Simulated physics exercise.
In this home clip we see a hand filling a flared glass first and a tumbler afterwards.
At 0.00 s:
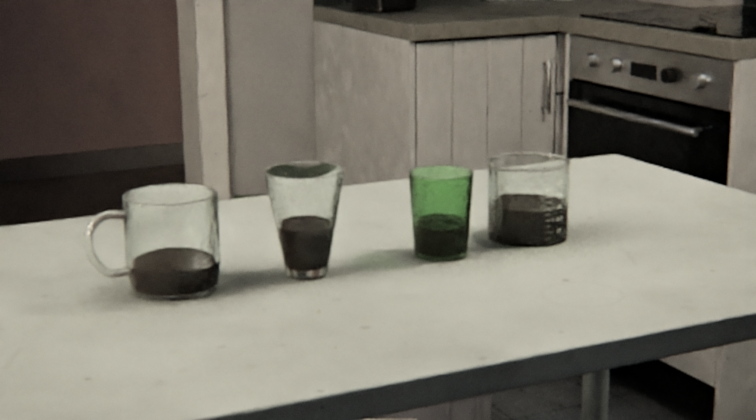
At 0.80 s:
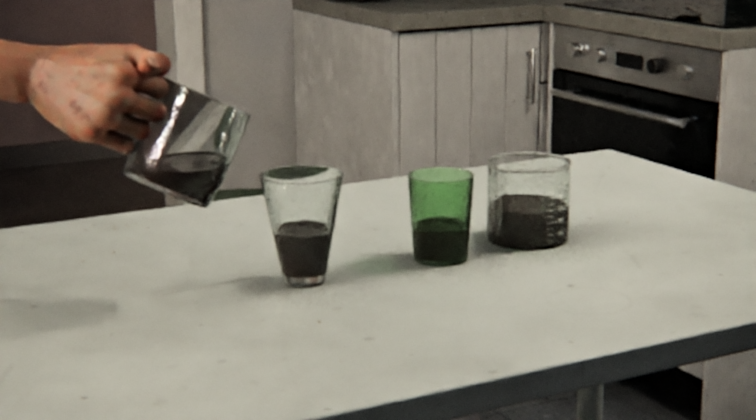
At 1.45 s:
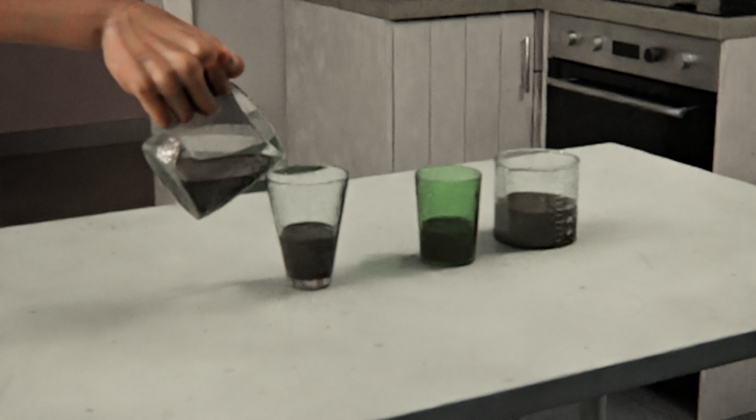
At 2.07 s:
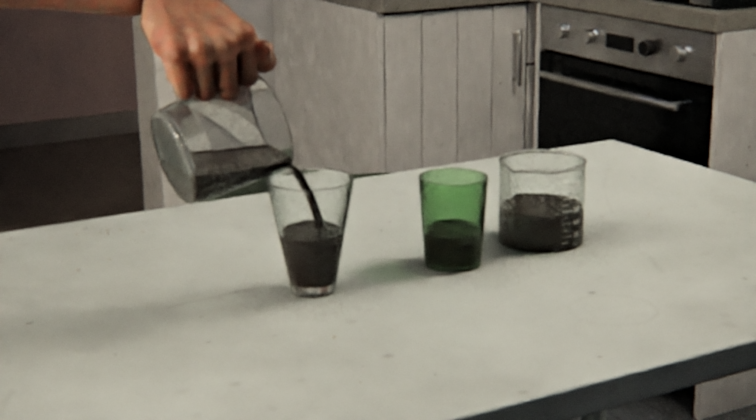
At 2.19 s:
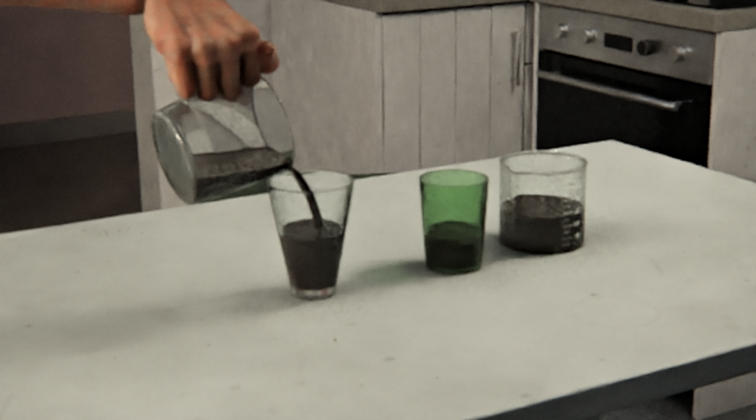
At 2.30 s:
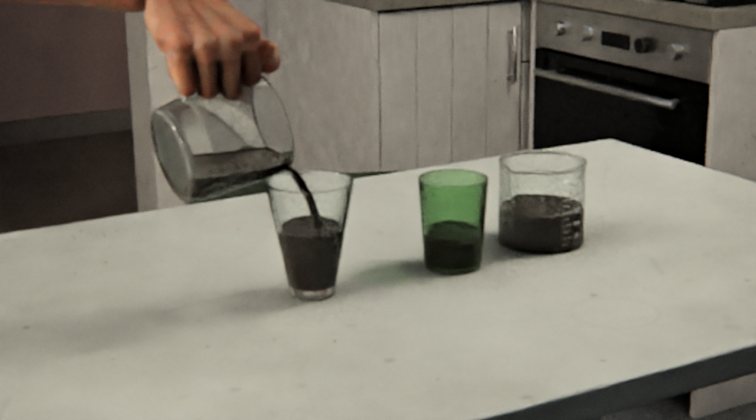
A hand lifts a glass mug, tilts it, and pours dark liquid into the flared glass.
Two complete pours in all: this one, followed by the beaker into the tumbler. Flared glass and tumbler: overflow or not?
In the end I expect the flared glass will keep it all in; I expect the tumbler will spill.
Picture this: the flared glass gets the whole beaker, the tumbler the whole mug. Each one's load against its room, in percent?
Taking them in order, that works out to 110 and 80 in a hundred.
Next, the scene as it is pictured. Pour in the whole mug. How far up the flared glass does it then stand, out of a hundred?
I'd put it at some 80 per cent.
After 3.0 s, the flared glass is about two thirds full.
After 4.4 s, the flared glass is about three quarters full.
After 11.7 s, the flared glass is about three quarters full; the tumbler is full to the brim and overflowed.
